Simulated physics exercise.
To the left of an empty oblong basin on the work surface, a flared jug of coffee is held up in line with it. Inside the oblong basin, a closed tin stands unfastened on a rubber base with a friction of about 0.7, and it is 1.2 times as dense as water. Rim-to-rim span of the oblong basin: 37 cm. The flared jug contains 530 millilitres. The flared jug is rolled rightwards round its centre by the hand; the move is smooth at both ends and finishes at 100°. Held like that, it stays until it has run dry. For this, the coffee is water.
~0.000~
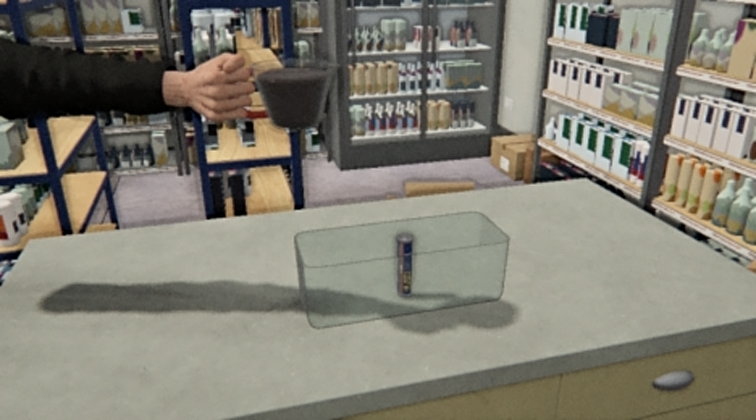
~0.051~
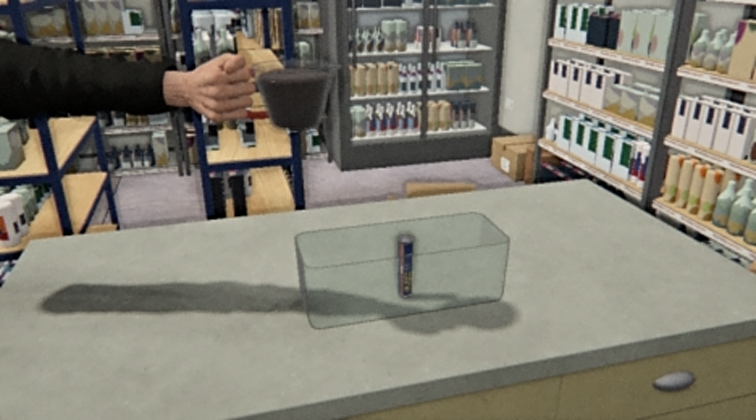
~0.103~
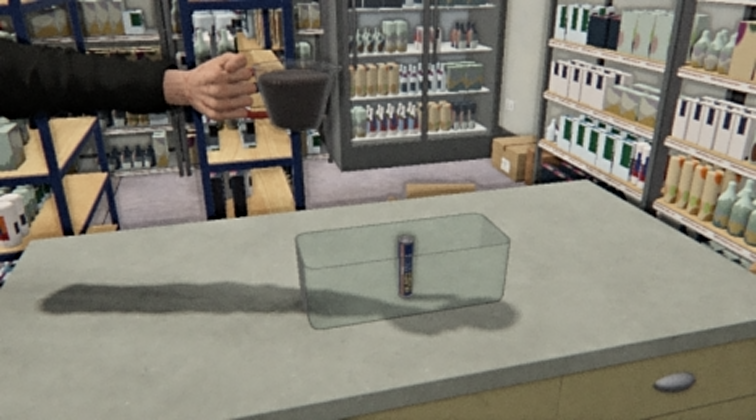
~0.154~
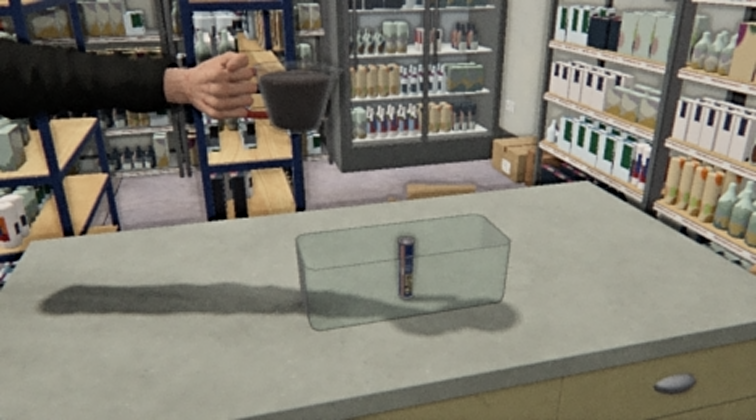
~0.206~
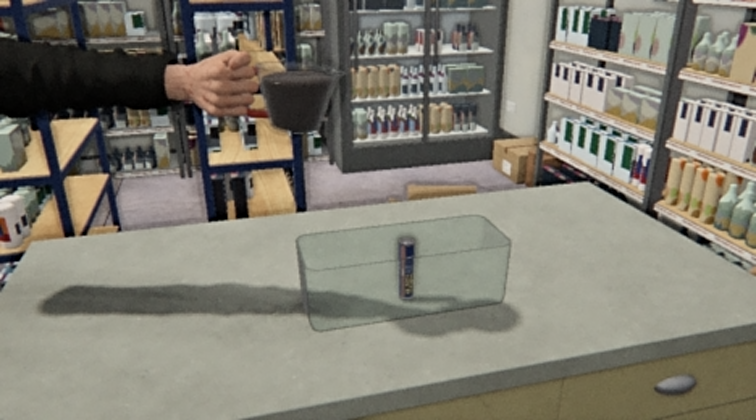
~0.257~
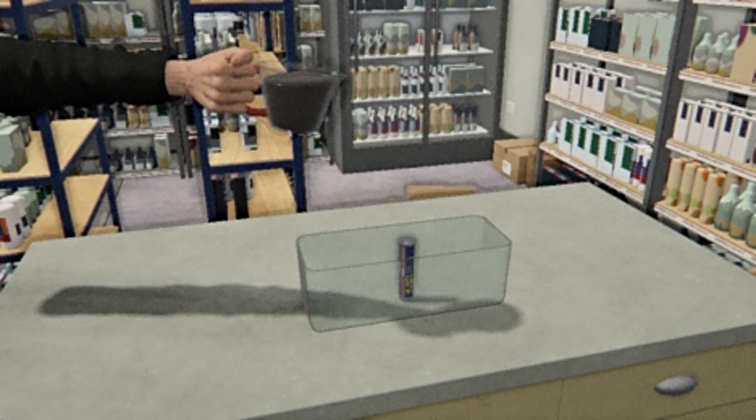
At the start, a hand from the left holds a flared jug of dark coffee level above a worktop, to the left of a clear oblong basin with a small upright tin. The hand then slowly tilts the jug slightly rightwards, while the basin and tin stay still.
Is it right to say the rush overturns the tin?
It will come down.
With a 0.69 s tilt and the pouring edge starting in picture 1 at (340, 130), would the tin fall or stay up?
Then the tin remains standing.
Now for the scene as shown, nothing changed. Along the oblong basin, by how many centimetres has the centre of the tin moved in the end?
10.0 cm.
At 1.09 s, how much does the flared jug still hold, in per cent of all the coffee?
Close to 10 percent of the total.
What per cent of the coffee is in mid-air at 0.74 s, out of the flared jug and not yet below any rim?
I'd say close to 28 per cent.
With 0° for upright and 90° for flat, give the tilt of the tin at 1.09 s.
Tilt: Around 0°.
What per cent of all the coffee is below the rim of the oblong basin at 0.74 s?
About 5 per cent.
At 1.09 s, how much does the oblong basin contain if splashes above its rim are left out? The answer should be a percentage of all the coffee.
About 60 per cent.
After 0.74 s the tilt is 57° and 67 per cent is still to pour; the tin stands where it began.
After 1.09 s the tilt is 91° and 11 per cent is still to pour; the tin stands 2 cm from where it began.
After 1.45 s the tilt is 100° and 0 per cent is still to pour; the tin lies on its side.
After 1.85 s the tilt is 100° and 0 per cent is still to pour; the tin lies on its side.
In the end the tin lies on its side.
